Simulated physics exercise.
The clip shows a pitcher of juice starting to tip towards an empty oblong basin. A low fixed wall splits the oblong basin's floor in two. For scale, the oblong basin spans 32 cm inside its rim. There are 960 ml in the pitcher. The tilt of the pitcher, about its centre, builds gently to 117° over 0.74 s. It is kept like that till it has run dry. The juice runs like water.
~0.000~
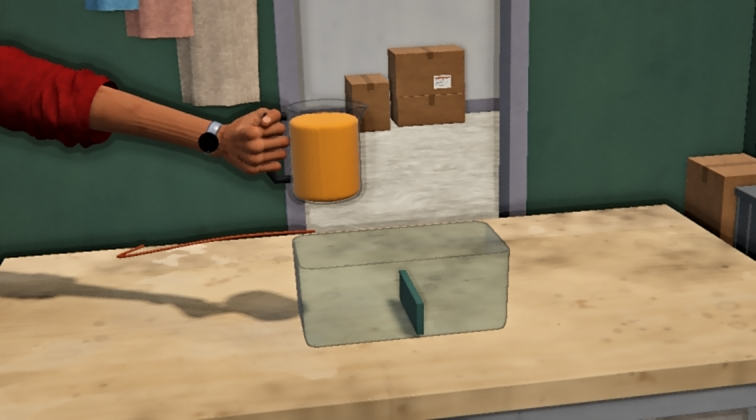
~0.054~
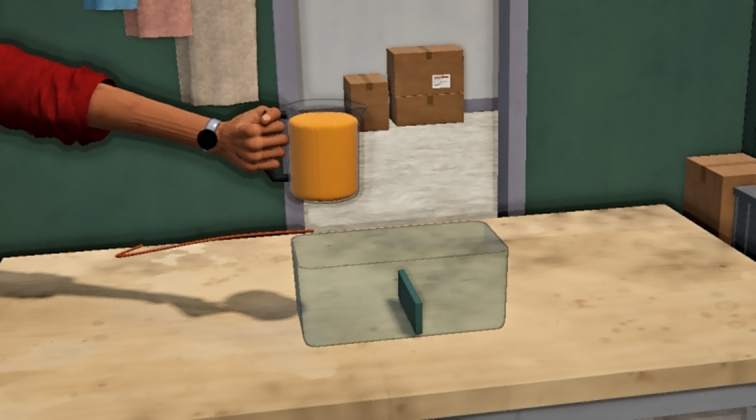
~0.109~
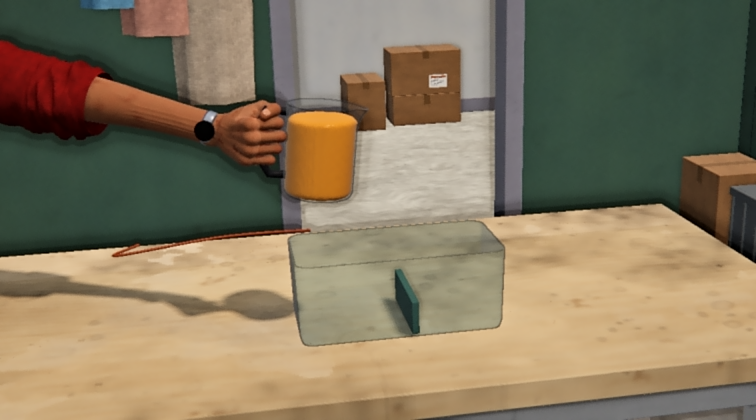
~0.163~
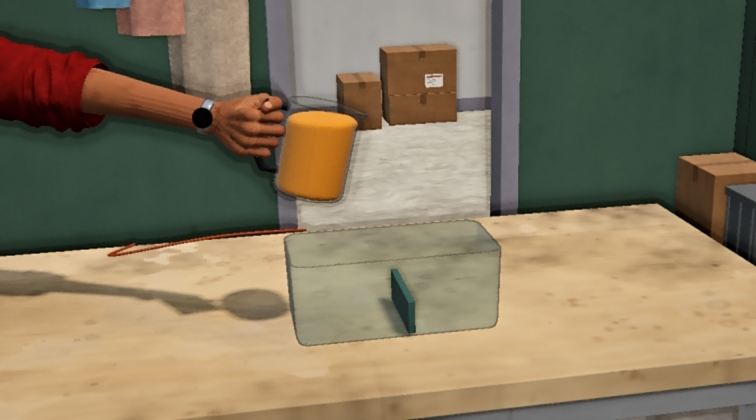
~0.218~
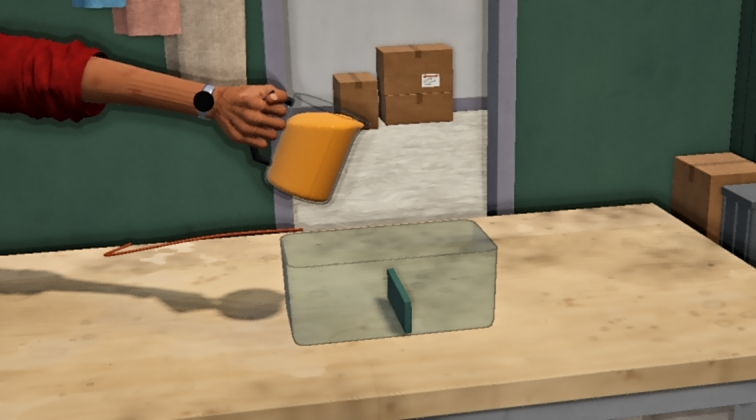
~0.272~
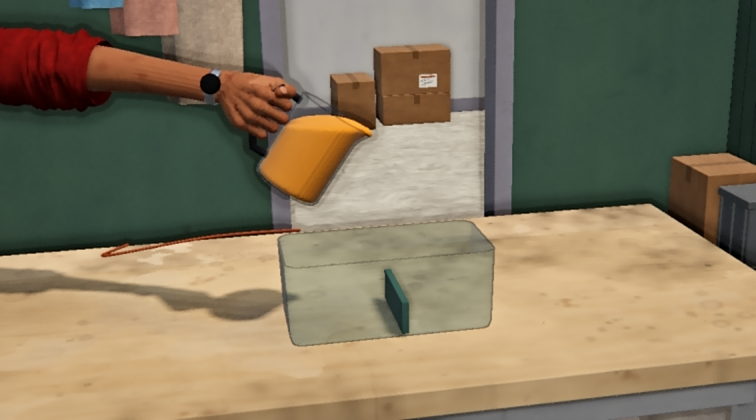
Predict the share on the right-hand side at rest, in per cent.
About 65 per cent.
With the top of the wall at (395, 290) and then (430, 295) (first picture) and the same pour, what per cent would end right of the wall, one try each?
First 90, then 30 per cent.
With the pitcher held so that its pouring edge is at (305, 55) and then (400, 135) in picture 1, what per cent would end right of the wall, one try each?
In turn about 5 and 90 per cent.
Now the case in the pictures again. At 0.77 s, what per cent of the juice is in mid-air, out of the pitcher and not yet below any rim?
Some 14 per cent.
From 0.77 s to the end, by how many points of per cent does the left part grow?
Some 16 per cent.
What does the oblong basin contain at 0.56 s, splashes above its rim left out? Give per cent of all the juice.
Near 16 in a hundred.
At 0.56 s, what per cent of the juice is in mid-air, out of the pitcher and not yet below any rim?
Near 26 in a hundred.
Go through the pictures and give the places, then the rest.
In the first frame, it leans 0°; its right rim is at (368, 104); the juice meets the walls at (289, 121) and (358, 117); the oblong basin's rim runs from (296, 254) to (498, 237); the wall's top is at (411, 287).
In the second frame, it leans 2°; its right rim is at (368, 105); the juice meets the walls at (288, 120) and (357, 117).
In the third frame, it leans 6°; its right rim is at (368, 108); the juice meets the walls at (287, 119) and (357, 118).
In the fourth frame, it leans 13°; its right rim is at (369, 114); the juice meets the walls at (286, 122) and (357, 119).
In the fifth frame, it leans 23°; its right rim is at (370, 123); the juice meets the walls at (280, 136) and (362, 121).
In the sixth frame, it leans 35°; its right rim is at (371, 135); the juice meets the walls at (270, 146) and (366, 129); 1 per cent is over the edge.
Then, 0.56 s in, the tilt is 101° and 58 per cent is still to pour, 0 is left of the wall and 16 right of it.
Then, 0.77 s in, the tilt is 117° and 11 per cent is still to pour, 18 is left of the wall and 57 right of it.
Then, 1.00 s in, the tilt is 117° and 0 per cent is still to pour, 32 is left of the wall and 65 right of it.
Then, 1.24 s in, the tilt is 117° and 0 per cent is still to pour, 33 is left of the wall and 65 right of it.
Finally, 33 per cent lies left of the wall, 65 right of it and 1 outside.
